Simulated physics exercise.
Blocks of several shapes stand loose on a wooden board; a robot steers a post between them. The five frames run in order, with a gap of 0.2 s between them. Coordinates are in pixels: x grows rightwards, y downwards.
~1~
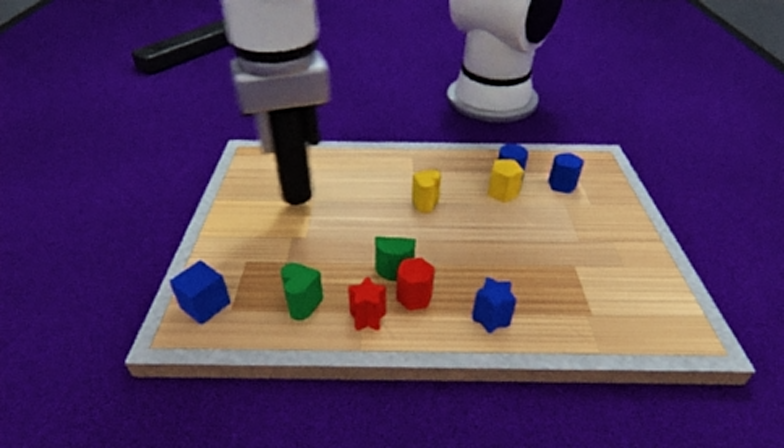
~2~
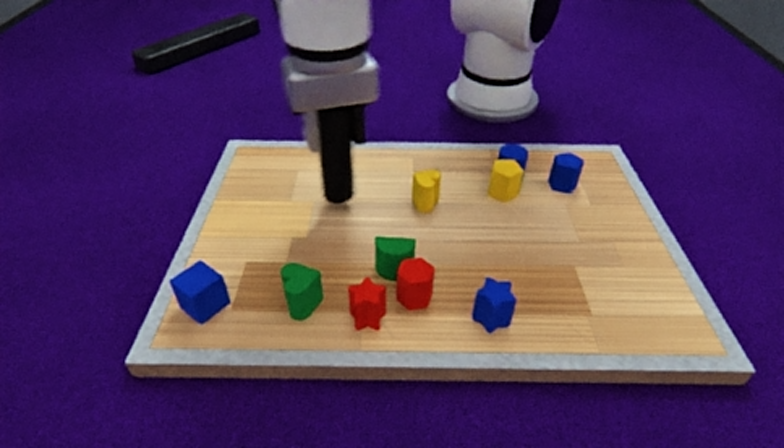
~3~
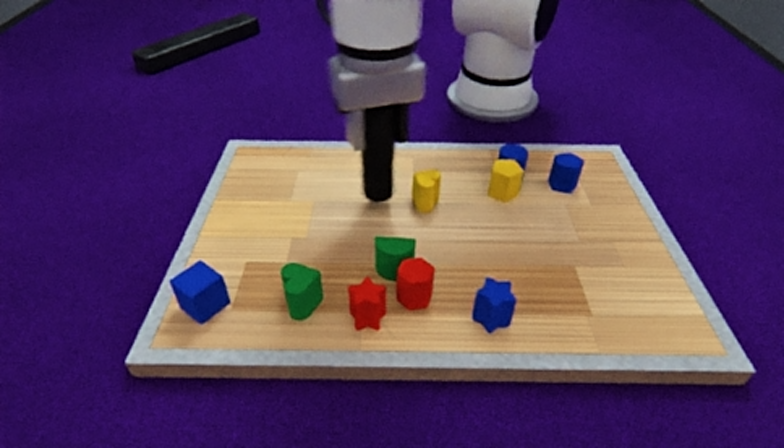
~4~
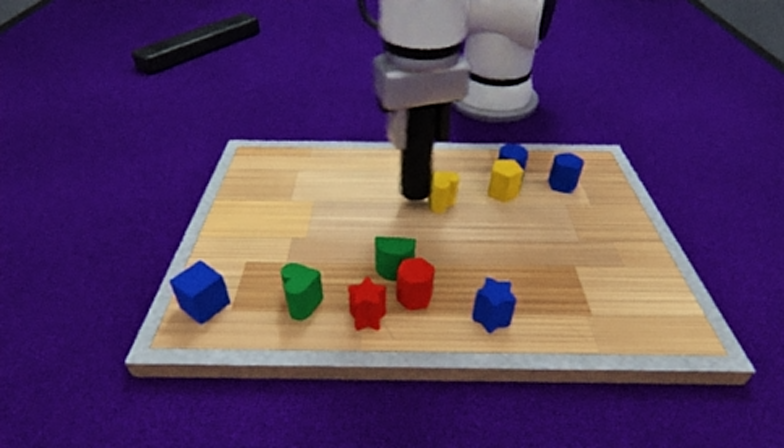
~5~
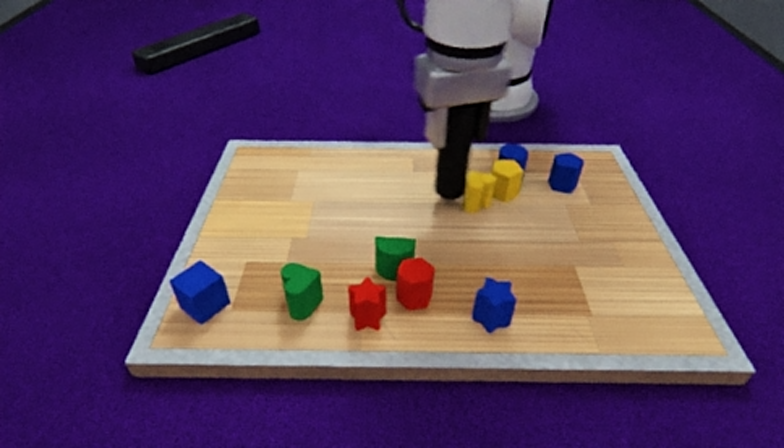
A robot arm moves its post right across the board, pushing a yellow block rightward.
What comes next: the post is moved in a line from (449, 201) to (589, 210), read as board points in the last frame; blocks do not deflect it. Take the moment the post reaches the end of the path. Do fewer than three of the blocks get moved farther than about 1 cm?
I believe so.
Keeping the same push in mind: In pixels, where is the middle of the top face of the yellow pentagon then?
It will end up at (541, 163).
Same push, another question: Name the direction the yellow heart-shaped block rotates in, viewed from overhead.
Looking down: Clockwise.
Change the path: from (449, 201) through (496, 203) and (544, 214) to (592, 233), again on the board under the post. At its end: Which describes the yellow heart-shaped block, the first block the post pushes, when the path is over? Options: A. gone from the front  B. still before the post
The correct letter is B.
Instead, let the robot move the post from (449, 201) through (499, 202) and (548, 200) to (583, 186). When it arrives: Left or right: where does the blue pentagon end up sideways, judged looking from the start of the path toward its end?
Seen from start to end, it moves left.
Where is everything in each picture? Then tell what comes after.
The first frame shows lower end of the post at (298, 196), tops of blocks, yellow heart-shaped block at (427, 177), yellow pentagon at (507, 167), blue disc at (514, 151), blue pentagon at (569, 160).
The second frame shows post at (339, 194), blocks as before.
The third frame shows post at (378, 193), blocks as before.
The fourth frame shows post at (415, 191), yellow heart-shaped block at (444, 178).
The fifth frame shows post at (450, 190), yellow heart-shaped block at (480, 179), yellow pentagon at (507, 167), blue disc at (514, 151), blue pentagon at (569, 160).
The first path, step by step. One third of the way, post at (497, 193); yellow heart-shaped block at (528, 184); yellow pentagon at (521, 166), turned 35° anticlockwise; blue disc at (515, 149).
Two thirds of the way, post at (545, 195); yellow heart-shaped block at (577, 190), turned 30° clockwise; yellow pentagon at (541, 163), turned 110° anticlockwise; blue disc at (515, 149).
At the end, post at (593, 199); yellow heart-shaped block at (624, 198), turned 50° clockwise; yellow pentagon at (541, 163), turned 110° anticlockwise; blue disc at (515, 149); blue pentagon not moved.
